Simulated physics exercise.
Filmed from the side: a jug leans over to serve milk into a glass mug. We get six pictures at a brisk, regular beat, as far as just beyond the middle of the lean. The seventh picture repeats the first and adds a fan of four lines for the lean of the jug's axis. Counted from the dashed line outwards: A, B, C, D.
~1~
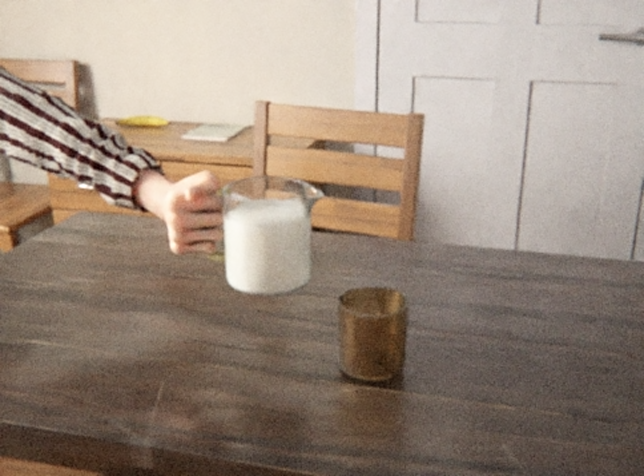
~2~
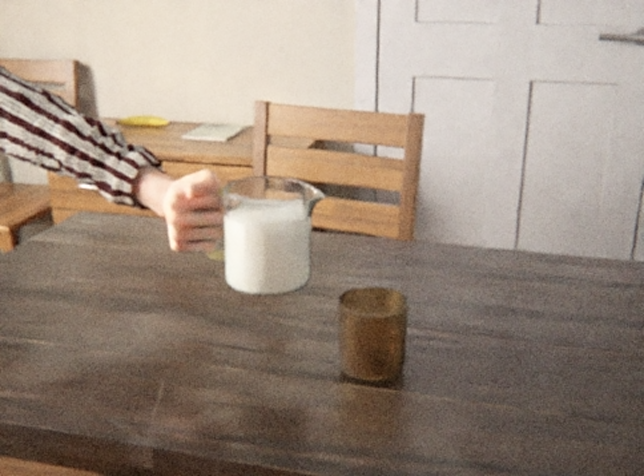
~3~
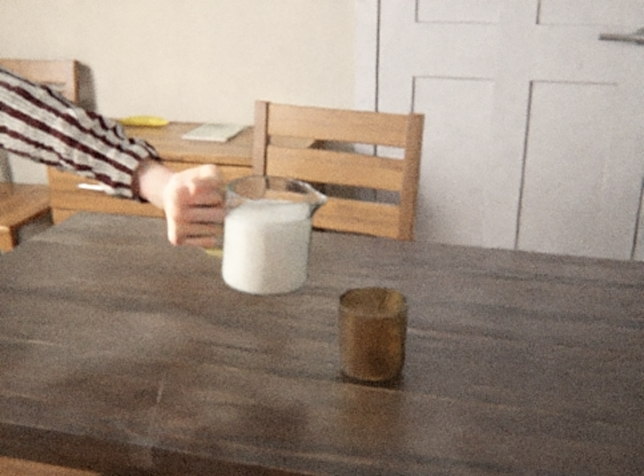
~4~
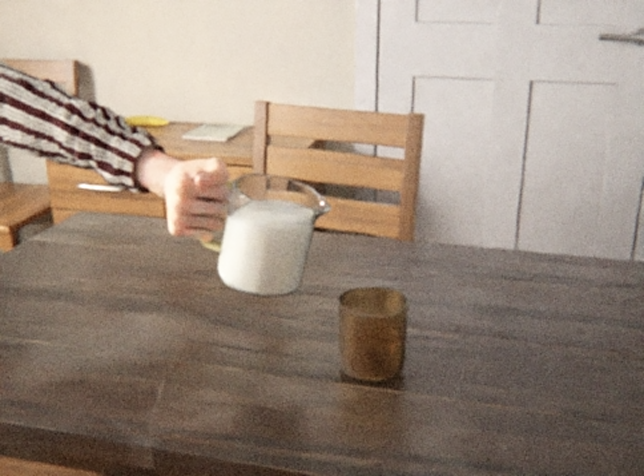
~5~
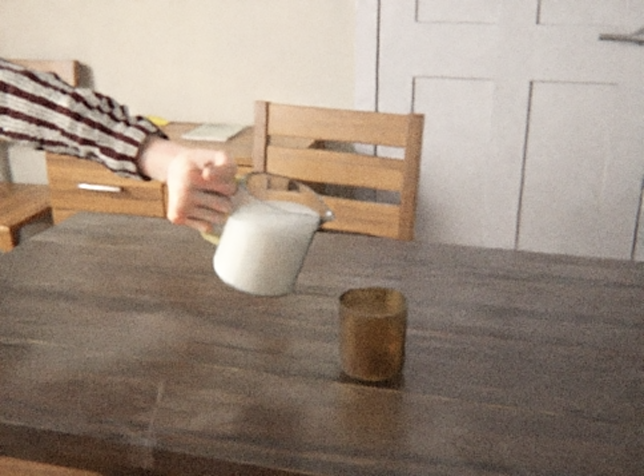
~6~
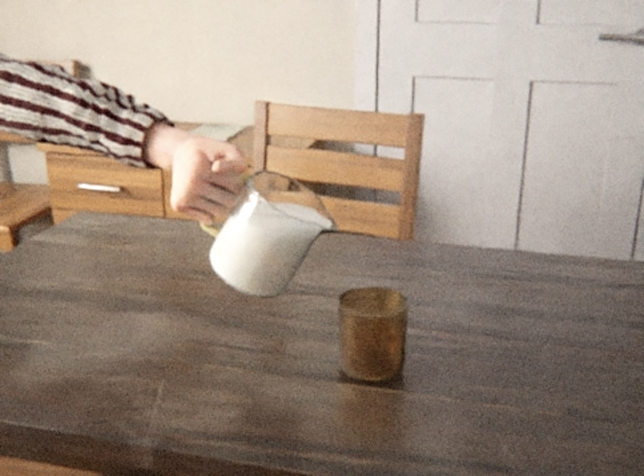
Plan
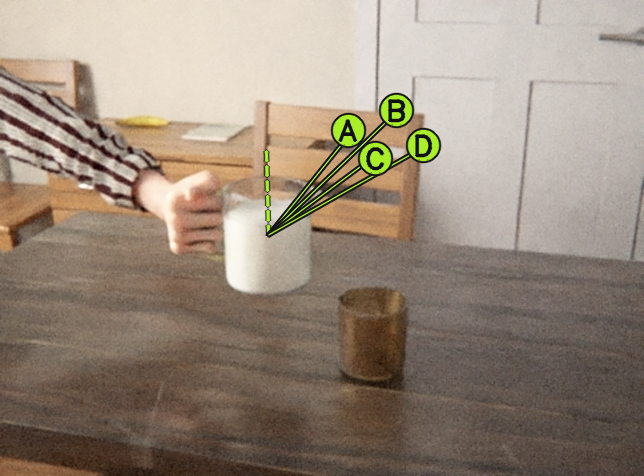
The video shows a hand in a striped sleeve holding a glass jug of milk upright above a dark wooden table, near a brown mug, then gradually tilting the jug to the right while the mug stays still.
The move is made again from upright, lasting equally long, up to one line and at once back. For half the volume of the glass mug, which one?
Use mark D.
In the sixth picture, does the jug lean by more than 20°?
Yes, it does.
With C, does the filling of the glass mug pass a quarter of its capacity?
Yes.
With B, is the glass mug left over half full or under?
Under half.
On the marked copy, A at (340, 146); B at (385, 123); C at (360, 166); D at (409, 155).
With A, the glass mug ends with about 13 % of what it can hold.
With B, the glass mug ends with about 22 % of what it can hold.
With C, the glass mug ends with about 36 % of what it can hold.
With D, the glass mug ends with about 51 % of what it can hold.
